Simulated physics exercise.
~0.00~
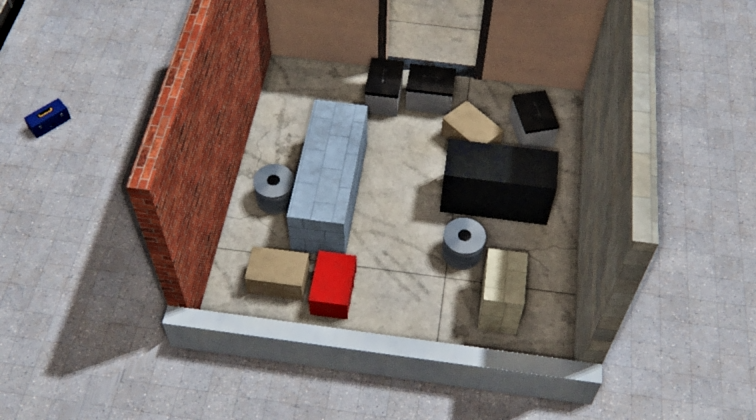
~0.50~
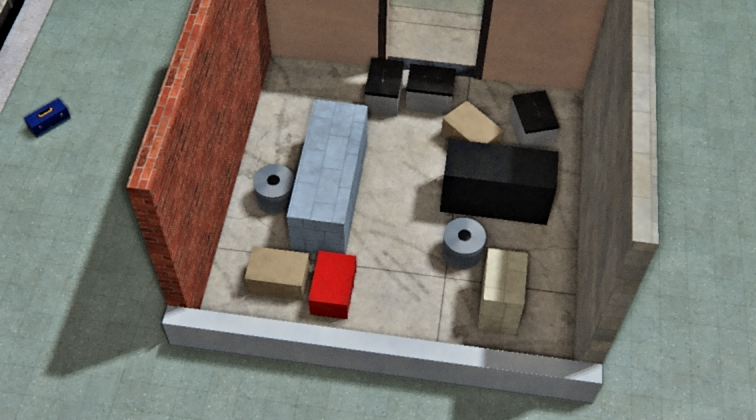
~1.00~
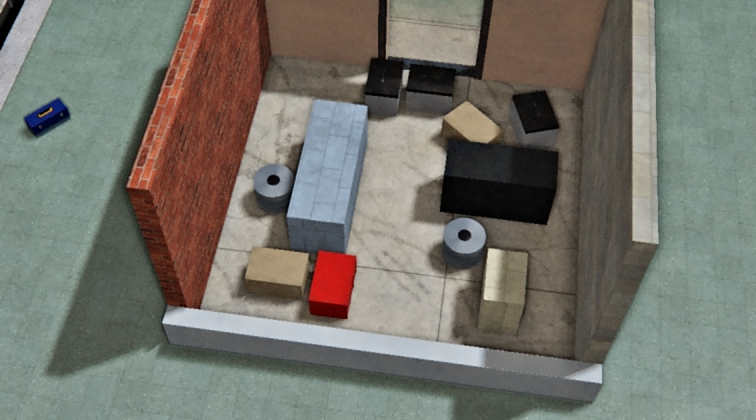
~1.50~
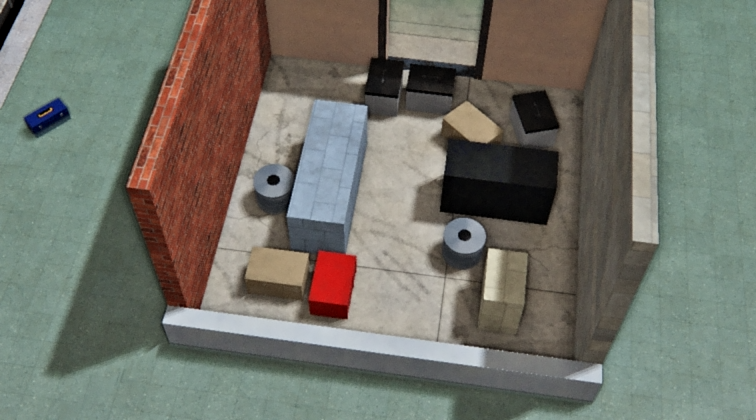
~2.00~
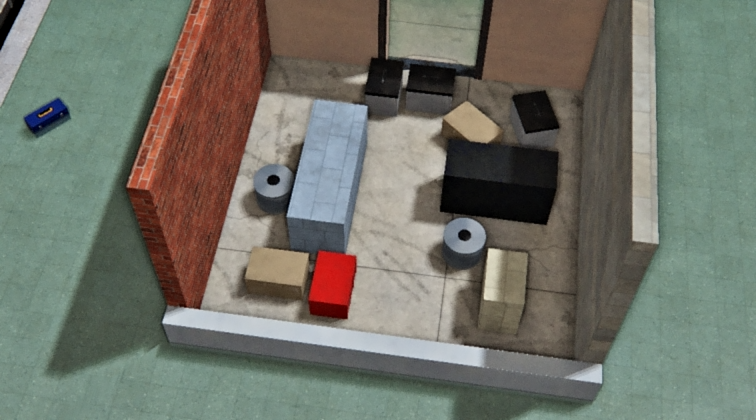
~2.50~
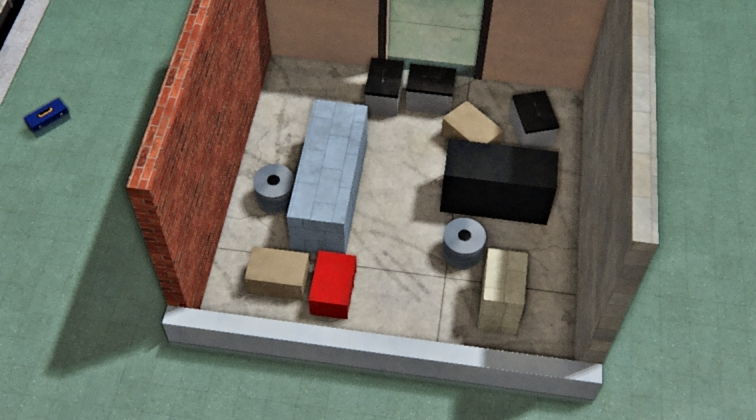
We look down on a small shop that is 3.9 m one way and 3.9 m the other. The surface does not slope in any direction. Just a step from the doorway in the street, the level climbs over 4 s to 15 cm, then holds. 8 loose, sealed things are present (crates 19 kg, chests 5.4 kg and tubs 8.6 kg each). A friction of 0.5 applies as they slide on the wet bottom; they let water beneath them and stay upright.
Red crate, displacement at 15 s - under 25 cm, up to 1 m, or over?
It'll show a moderate shift.
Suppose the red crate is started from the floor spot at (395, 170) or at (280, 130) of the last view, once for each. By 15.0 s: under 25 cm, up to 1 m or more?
At the first spot it winds up well off, and at the second it edges a bit.
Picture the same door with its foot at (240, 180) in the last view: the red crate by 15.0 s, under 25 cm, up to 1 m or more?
By then the red crate has shifted a small amount.
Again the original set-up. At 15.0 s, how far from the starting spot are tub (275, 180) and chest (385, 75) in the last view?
Respectively 150 and 80 centimetres.
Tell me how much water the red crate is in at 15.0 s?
Somewhere close to 10 cm.
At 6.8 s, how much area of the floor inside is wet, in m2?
Roughly 9.5 m2.
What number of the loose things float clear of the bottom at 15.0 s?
I get 8.
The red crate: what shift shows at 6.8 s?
About 0 cm out of place.
After 3.5 s the red crate is near (333, 278), 0.0 m from its start, aground; 0 afloat.
After 6.8 s the red crate is near (333, 278), 0.0 m from its start, aground; 2 afloat.
After 11.0 s the red crate is near (333, 278), 0.0 m from its start, aground; 4 afloat.
After 15.0 s the red crate is near (276, 296), 0.6 m from its start, afloat; 8 afloat.
